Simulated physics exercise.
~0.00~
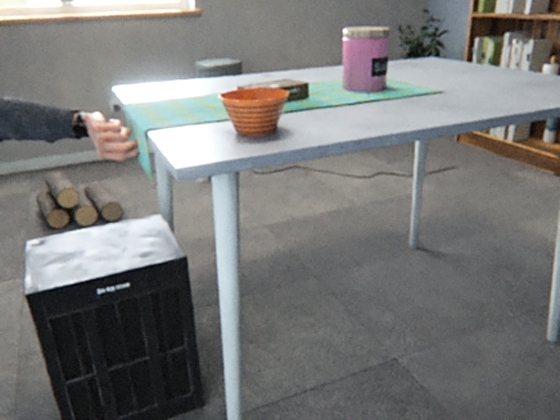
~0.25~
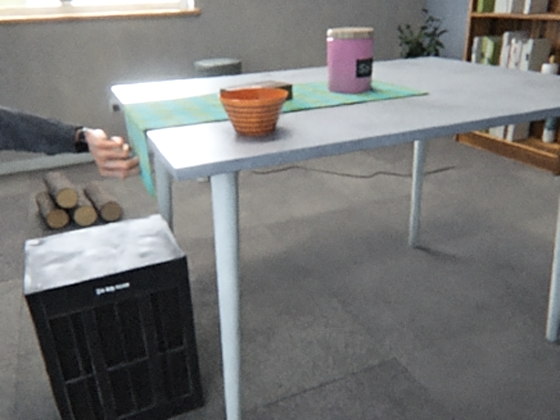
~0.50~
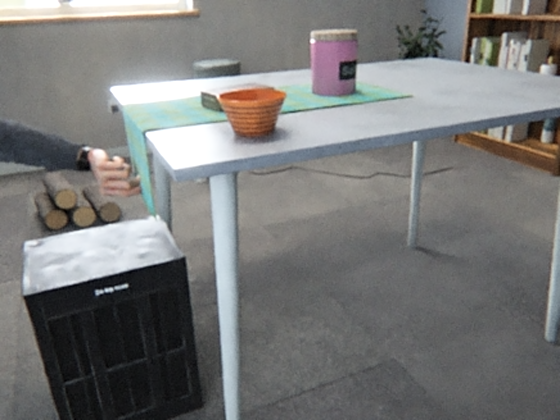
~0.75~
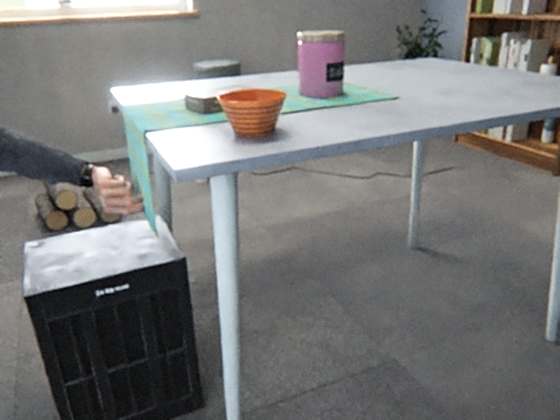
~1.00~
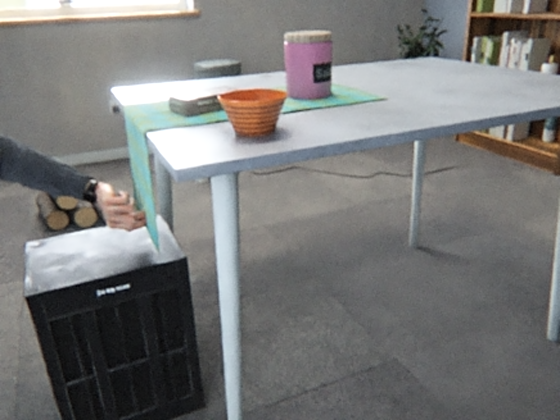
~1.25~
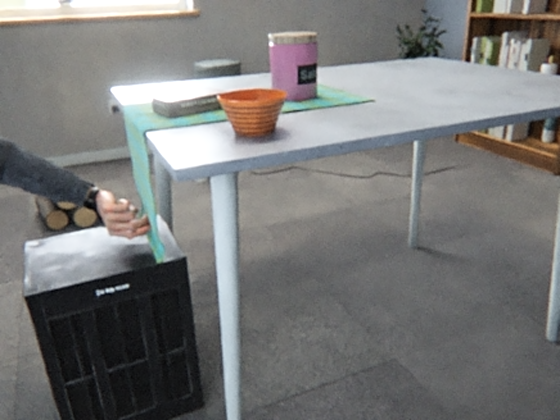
A hand reaches in from the left and holds the hanging end of a turquoise runner on a pale table, seen from slightly above in a grey-floored room with a bookshelf at the back right. A pink canister and a small brownish packet rest on the cloth, an orange bowl sits near the front edge, and a black crate stands below, with logs behind it. The hand slowly draws the cloth downward, and the canister and packet ride left with it. The bowl stays put. Finally the hem reaches the crate, with all three objects still on the table and the canister upright.
